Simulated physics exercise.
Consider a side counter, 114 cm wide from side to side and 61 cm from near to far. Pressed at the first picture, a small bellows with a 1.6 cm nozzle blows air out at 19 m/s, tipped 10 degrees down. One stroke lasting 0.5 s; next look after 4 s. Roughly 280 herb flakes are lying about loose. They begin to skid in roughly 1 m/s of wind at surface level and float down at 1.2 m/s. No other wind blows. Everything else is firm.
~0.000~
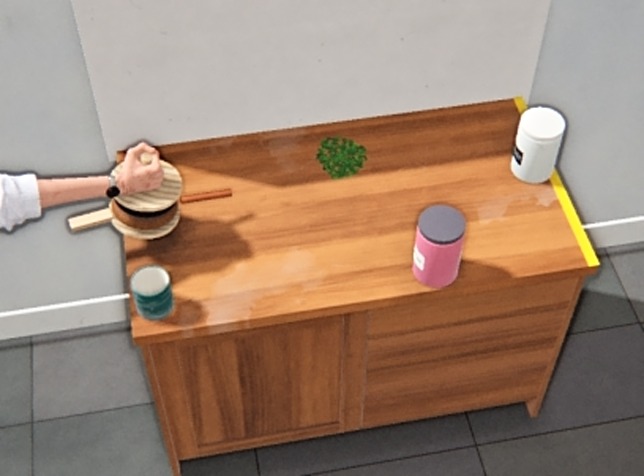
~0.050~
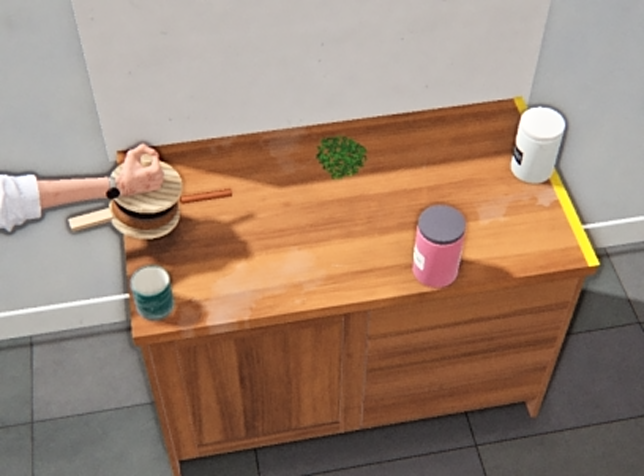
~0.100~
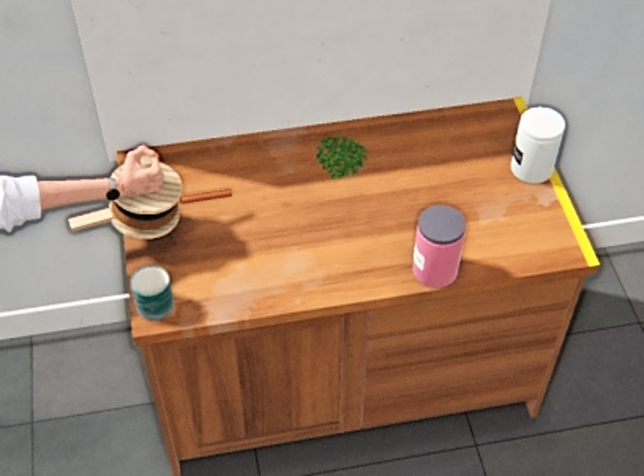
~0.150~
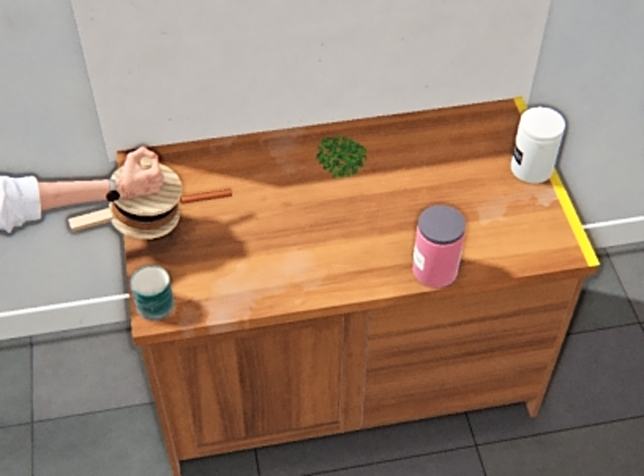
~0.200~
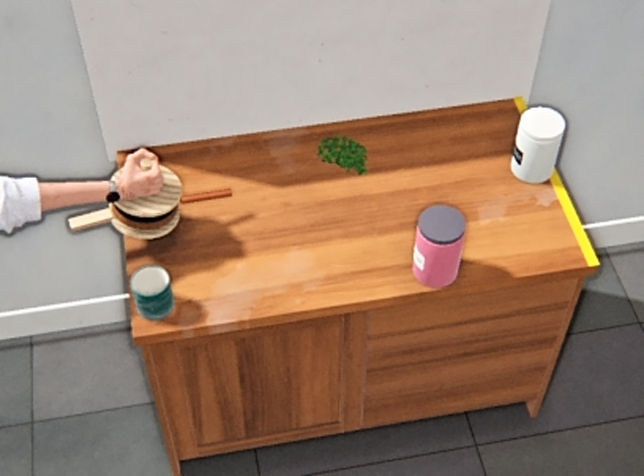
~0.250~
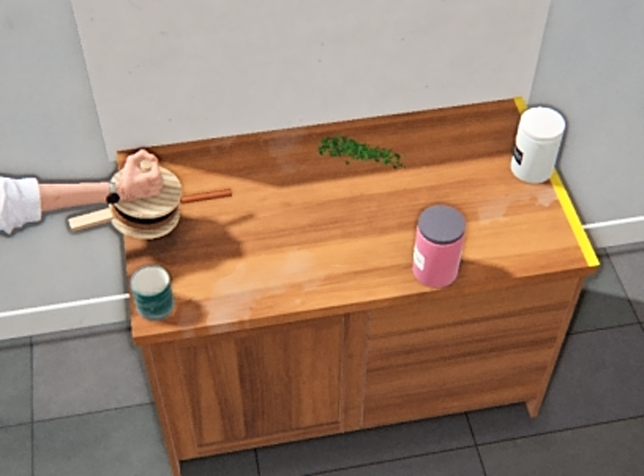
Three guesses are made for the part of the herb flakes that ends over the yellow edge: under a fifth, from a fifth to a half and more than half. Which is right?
Among the herb flakes, I reckon more than one in two wind up over the yellow edge.
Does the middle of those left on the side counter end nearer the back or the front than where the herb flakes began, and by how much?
Shift toward the far edge, approx. 15 cm.
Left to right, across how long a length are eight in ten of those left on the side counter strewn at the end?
40 centimetres or so.
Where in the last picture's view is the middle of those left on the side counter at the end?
Look somewhere near (403, 112).
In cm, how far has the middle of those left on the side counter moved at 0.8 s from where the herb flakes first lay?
About 40 cm.
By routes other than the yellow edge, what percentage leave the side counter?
That works out to near 0 per cent.
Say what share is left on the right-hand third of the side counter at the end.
15 %.
After 0.8 s, 56 % are still on the top, 44 % are over the yellow edge; the middle of those left on the top is near (468, 102).
After 1.3 s, 26 % are still on the top, 74 % are over the yellow edge; the middle of those left on the top is near (403, 112).
After 2.2 s, 26 % are still on the top, 74 % are over the yellow edge; the middle of those left on the top is near (403, 112).
After 4.0 s, at the end, 74 % are over the yellow edge; the middle of those left on the top is near (403, 112).
